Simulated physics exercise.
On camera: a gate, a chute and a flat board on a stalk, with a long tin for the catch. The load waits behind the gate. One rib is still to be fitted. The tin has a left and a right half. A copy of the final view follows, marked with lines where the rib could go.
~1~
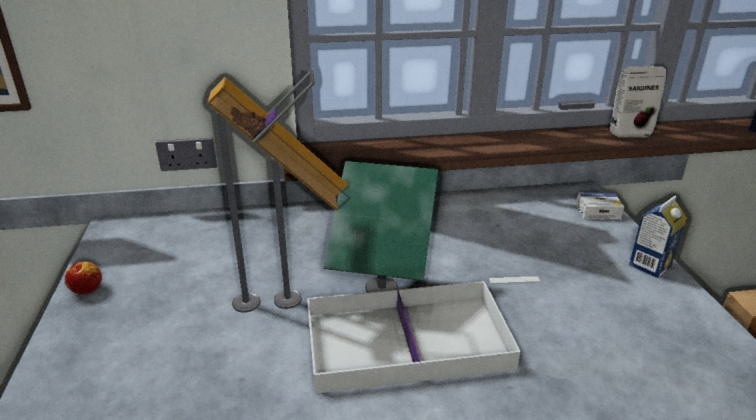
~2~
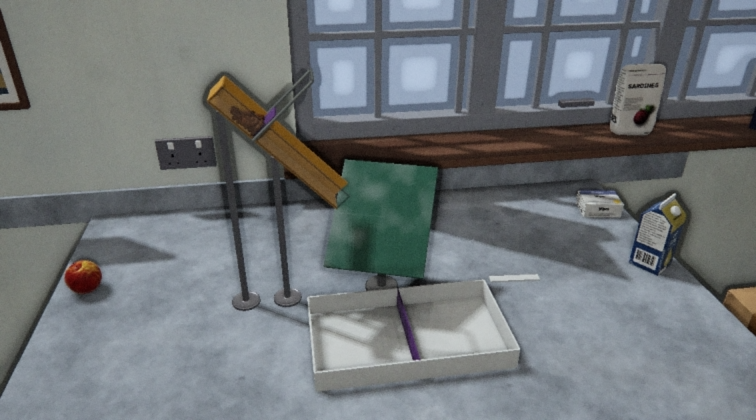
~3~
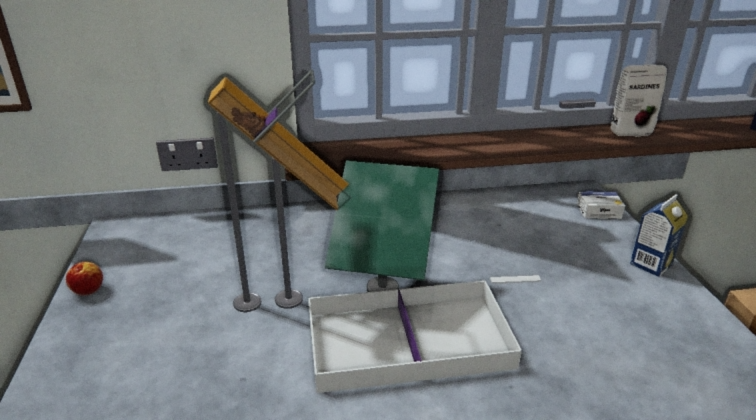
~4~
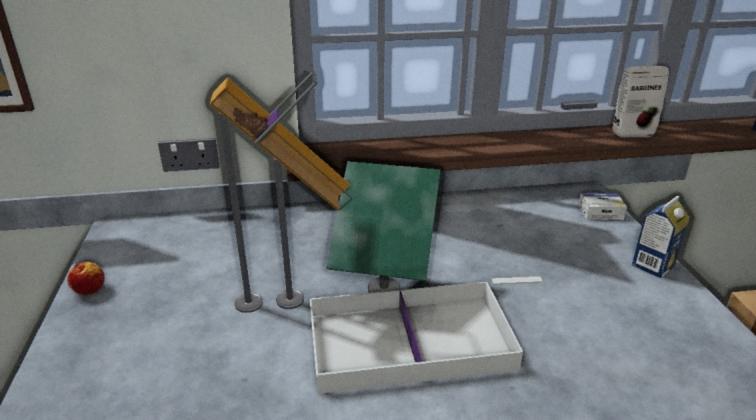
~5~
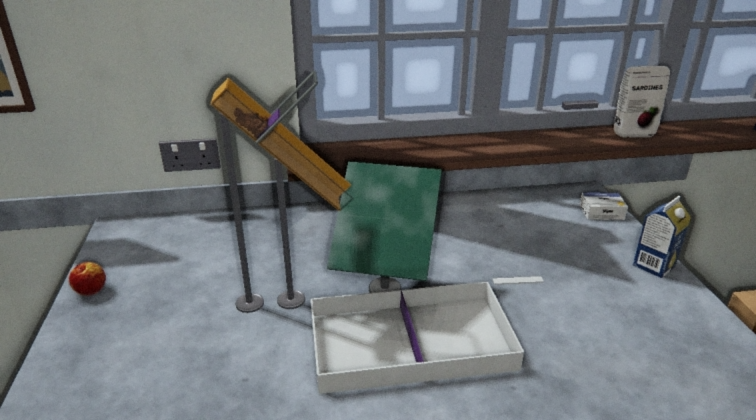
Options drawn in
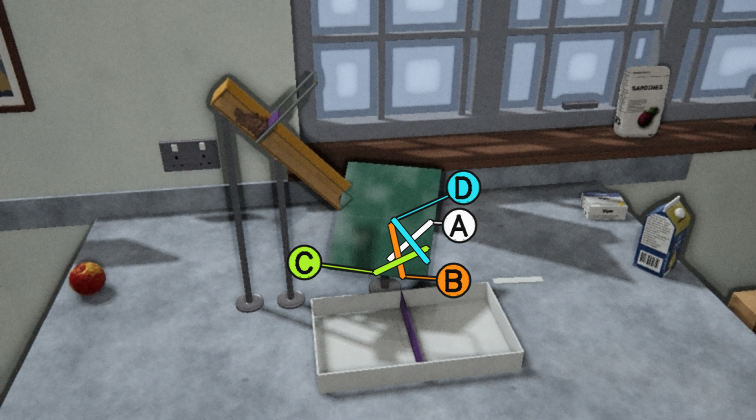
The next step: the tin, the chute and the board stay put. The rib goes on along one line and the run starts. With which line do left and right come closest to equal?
D works best here.
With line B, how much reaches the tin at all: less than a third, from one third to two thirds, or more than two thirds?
More than two thirds.
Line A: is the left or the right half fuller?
The left half.
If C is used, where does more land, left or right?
The left half.
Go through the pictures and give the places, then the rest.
The first picture shows load behind the gate at (252, 120), cereal balls; lip of the chute at (336, 203), sloping fairly steeply.
The second picture shows middle of the board at (382, 216), tilted fairly steeply; middle of its low edge at (373, 272); of its high edge at (391, 163).
The third picture shows front corners of the tin at (316, 374) and (521, 350); front end of its middle wall at (421, 362); gate still shut at (273, 116).
The fourth picture shows middle of the load at (254, 121); lip at (338, 204).
The fifth picture shows middle of the load at (255, 121); lip at (339, 204).
On the marked copy, line A from (430, 222) to (390, 258); line B from (391, 225) to (402, 276); line C from (426, 248) to (375, 272); line D from (394, 220) to (426, 261).
If A is chosen, of what is caught, nearly all in the left half, a small part in the right.
If B is chosen, of what is caught, nearly all in the left half, a small part in the right.
If C is chosen, of what is caught, nearly all in the left half, a small part in the right.
If D is chosen, of what is caught, about a third in the left half, about two thirds in the right.
